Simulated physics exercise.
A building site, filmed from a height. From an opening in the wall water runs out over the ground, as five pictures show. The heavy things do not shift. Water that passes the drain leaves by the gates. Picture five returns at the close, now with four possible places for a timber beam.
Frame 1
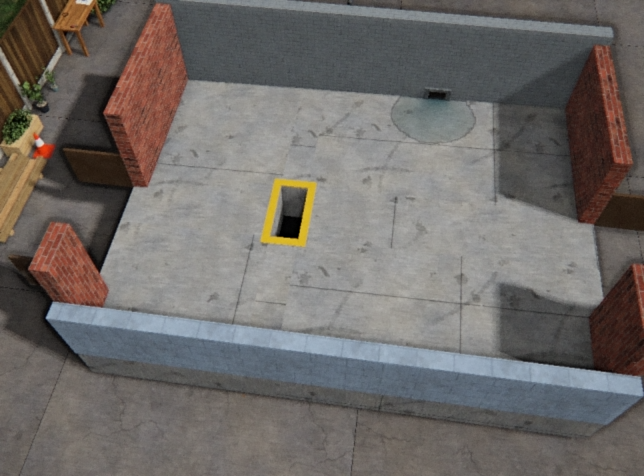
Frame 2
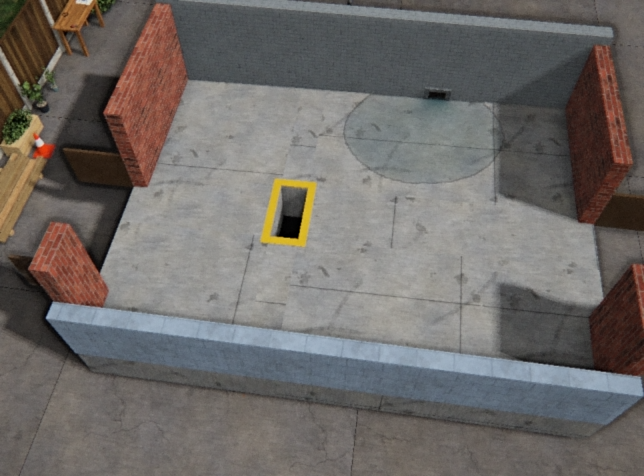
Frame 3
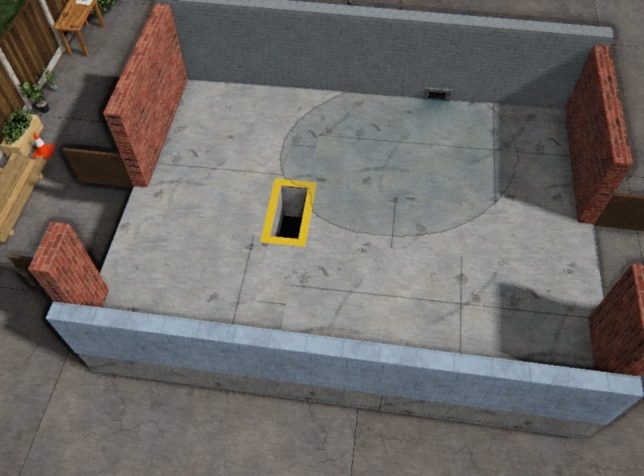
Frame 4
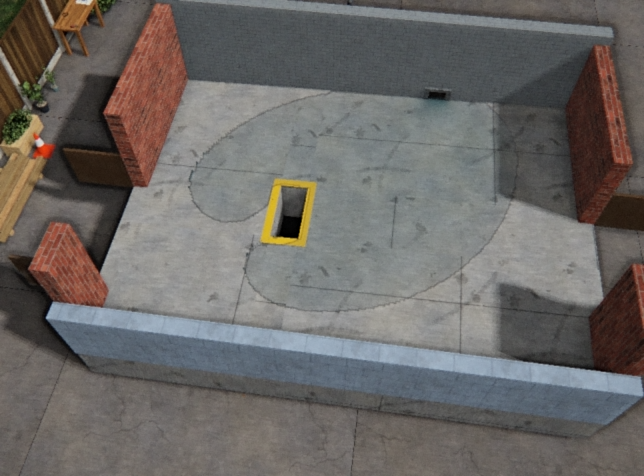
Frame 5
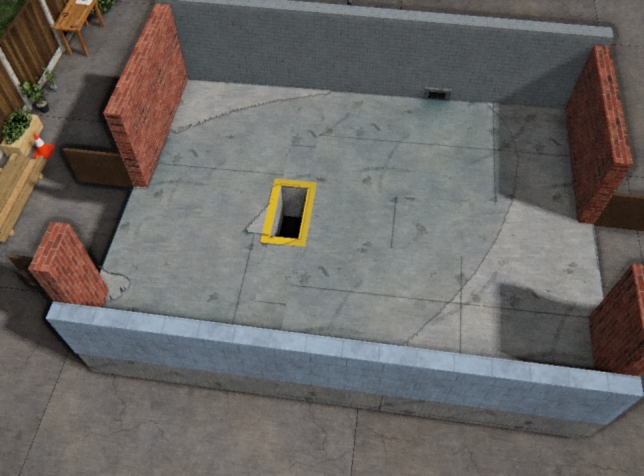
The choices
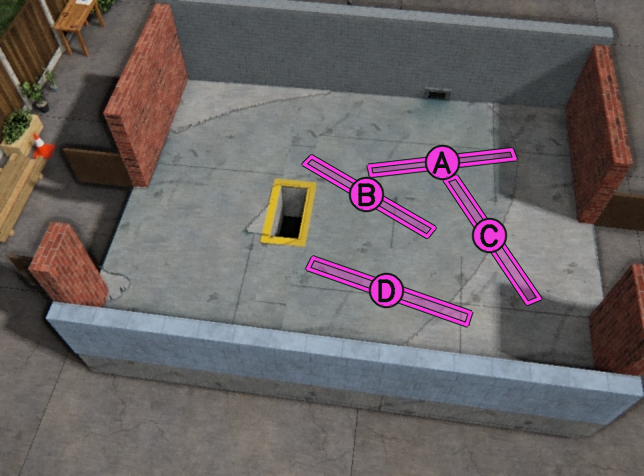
At first, a small round patch of water lies below an outlet in the grey back wall of a walled concrete yard. It widens across the floor towards the yellow-edged opening, then wraps around it and spreads over most of the ground, reaching the brick walls on the left.
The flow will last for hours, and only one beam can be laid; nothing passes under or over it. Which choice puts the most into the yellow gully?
Take D.
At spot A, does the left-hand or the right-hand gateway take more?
The left one.
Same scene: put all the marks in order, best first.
The order is D, C, A, B.
On the marked copy, A from (370, 170) to (513, 154); B from (307, 160) to (430, 232); C from (450, 178) to (533, 300); D from (310, 263) to (468, 318).
For spot A, about 19 % of the stream runs into the yellow gully, about 80 % out by the gates.
For spot B, next to none of the stream runs into the yellow gully, about 100 % out by the gates.
For spot C, about 37 % of the stream runs into the yellow gully, about 63 % out by the gates.
For spot D, about 55 % of the stream runs into the yellow gully, about 45 % out by the gates.
